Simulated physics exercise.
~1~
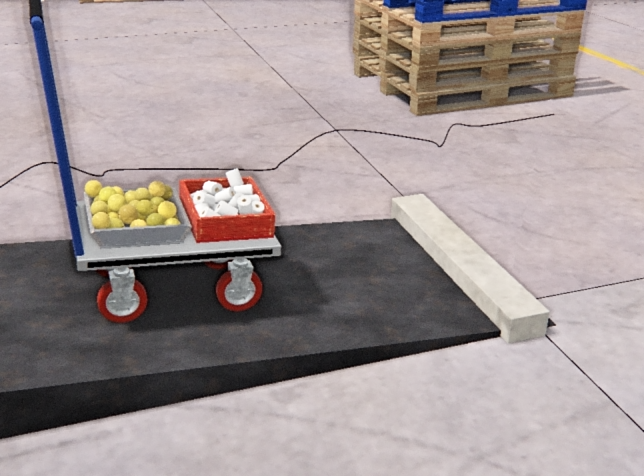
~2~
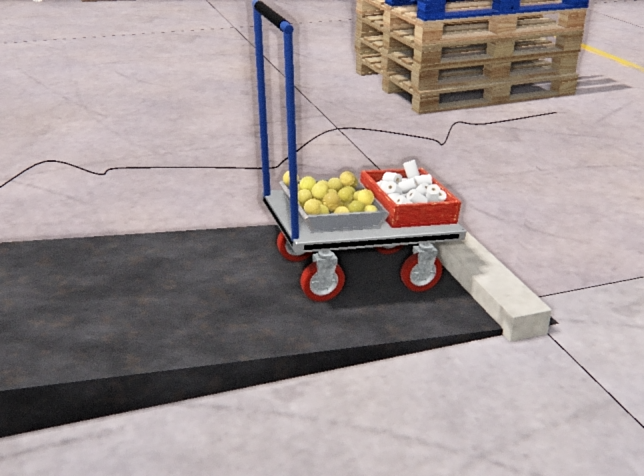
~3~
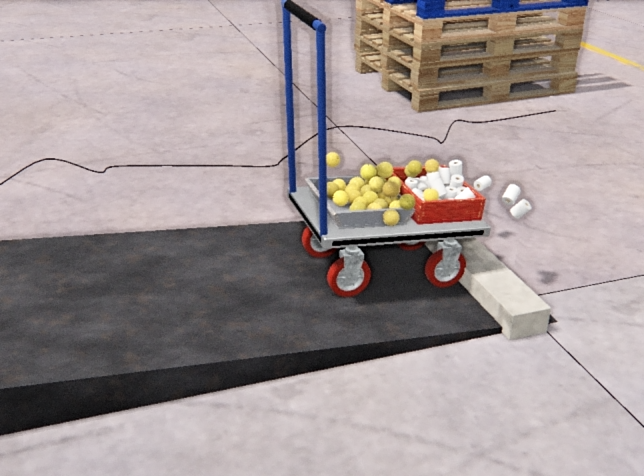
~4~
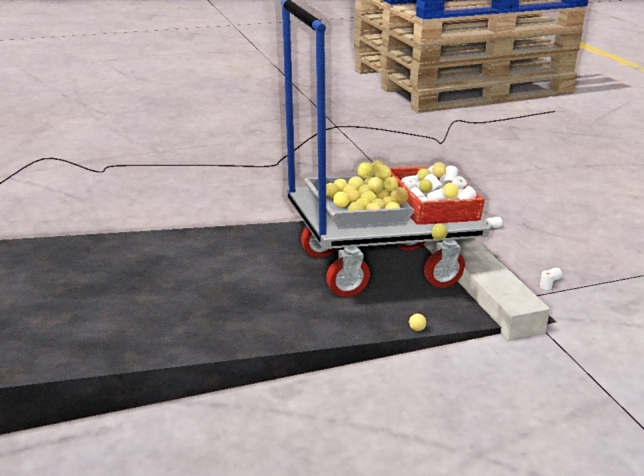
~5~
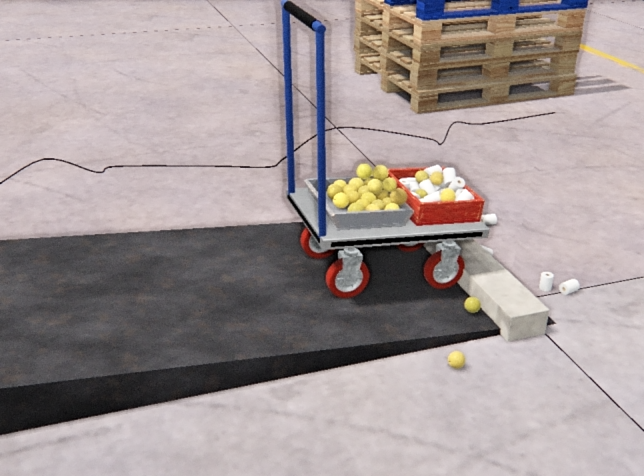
A blue-handled trolley carrying a grey tray of yellow apples and a red tray of paper rolls rolled right along a dark ramp and stopped against a pale beam, flinging some apples and rolls loose, a few ending up on the floor.
